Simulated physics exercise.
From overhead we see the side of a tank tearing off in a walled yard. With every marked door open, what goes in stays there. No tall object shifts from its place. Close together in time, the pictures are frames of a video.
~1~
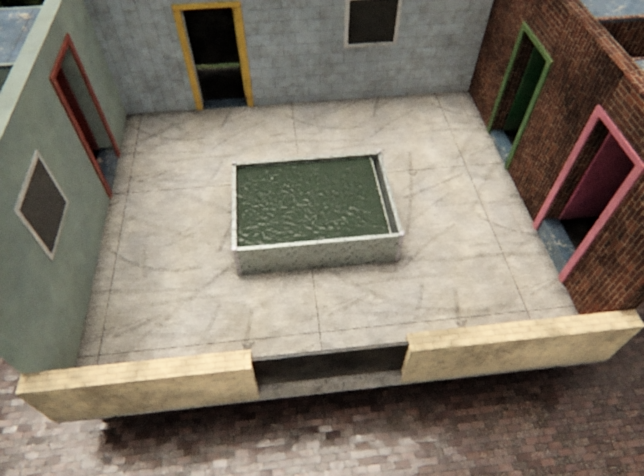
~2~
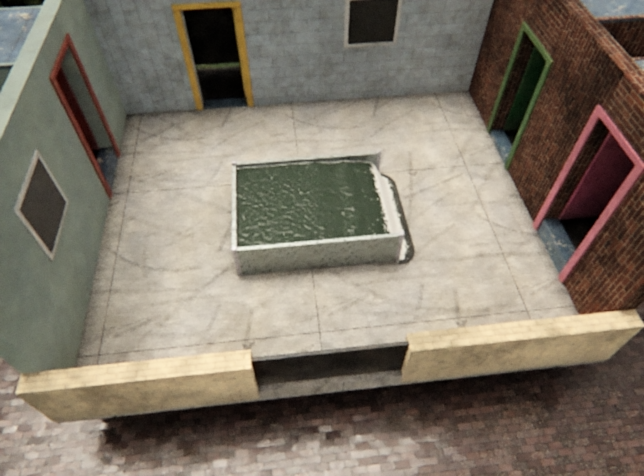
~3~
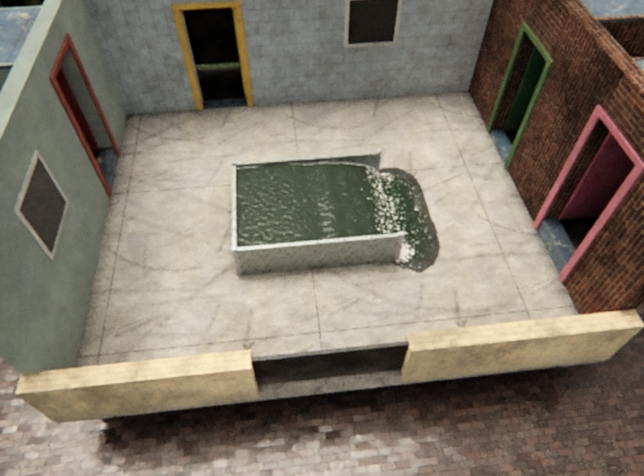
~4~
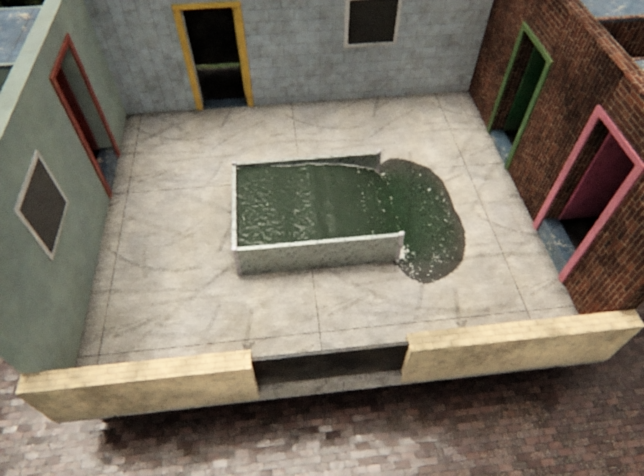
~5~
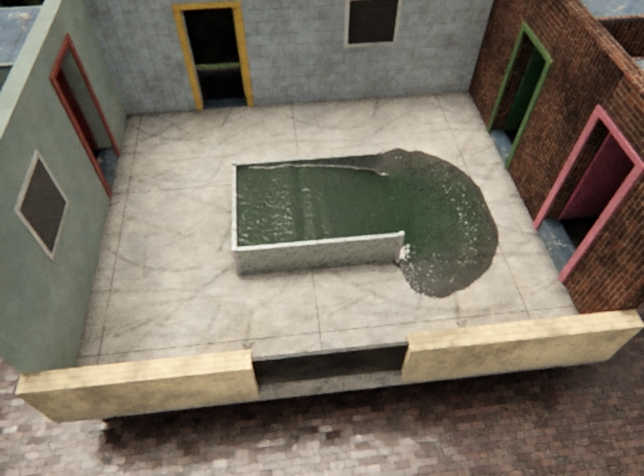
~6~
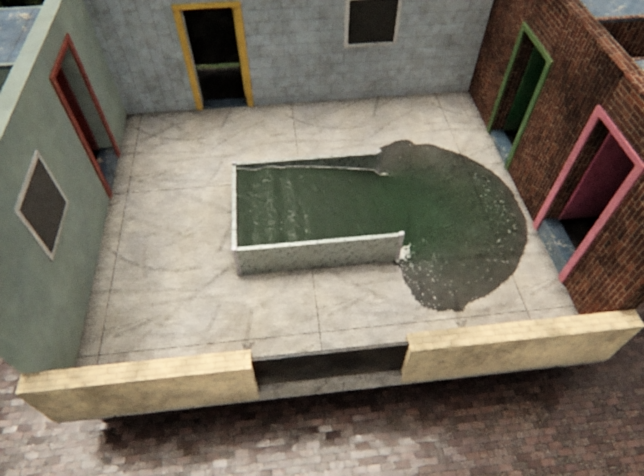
The footage shows a tank of green water in a walled yard with coloured door surrounds; its right side gives way, and water pours out through the gap, spreading across the pale floor in a widening rounded pool.
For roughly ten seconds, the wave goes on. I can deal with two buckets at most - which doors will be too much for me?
I expect the pink door to stay within two buckets, I expect the red door to stay within two buckets, I expect the yellow door to stay within two buckets, I expect the green door to go over the limit.
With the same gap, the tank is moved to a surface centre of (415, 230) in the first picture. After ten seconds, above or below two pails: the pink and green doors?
Looking at it, pink breaks the limit and green comes in under.
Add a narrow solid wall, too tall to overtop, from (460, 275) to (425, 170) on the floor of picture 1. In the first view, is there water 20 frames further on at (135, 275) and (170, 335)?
Not wet, soaked.
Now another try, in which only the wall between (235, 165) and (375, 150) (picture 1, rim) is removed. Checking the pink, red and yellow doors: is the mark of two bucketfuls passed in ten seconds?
The pink one remains below, the red one remains below, and the yellow one exceeds the limit.
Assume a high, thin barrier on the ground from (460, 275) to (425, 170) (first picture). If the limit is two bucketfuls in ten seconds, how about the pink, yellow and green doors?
Pink falls short, yellow falls short, green falls short.
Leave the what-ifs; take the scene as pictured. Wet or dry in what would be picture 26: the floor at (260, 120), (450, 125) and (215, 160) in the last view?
Result, in the order given: Not wetted / wetted / not wetted.
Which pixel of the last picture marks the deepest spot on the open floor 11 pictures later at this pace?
Pointing at (575, 327).
A moment on, water covers 25 % of the floor; the pink door wet at the sill, nothing in, the red door not reached, the yellow door not reached, the green door under two buckets in.
Next, water covers 30 % of the floor; the pink door wet at the sill, nothing in, the red door not reached, the yellow door not reached, the green door over two buckets in.
Then, water covers 40 % of the floor; the pink door wet at the sill, nothing in, the red door not reached, the yellow door not reached, the green door over two buckets in.
Later, water covers 85 % of the floor; the pink door wet at the sill, nothing in, the red door not reached, the yellow door wet at the sill, nothing in, the green door far over two buckets in.
In the end, water covers 95 % of the floor; the pink door wet at the sill, nothing in, the red door wet at the sill, nothing in, the yellow door wet at the sill, nothing in, the green door far over two buckets in.
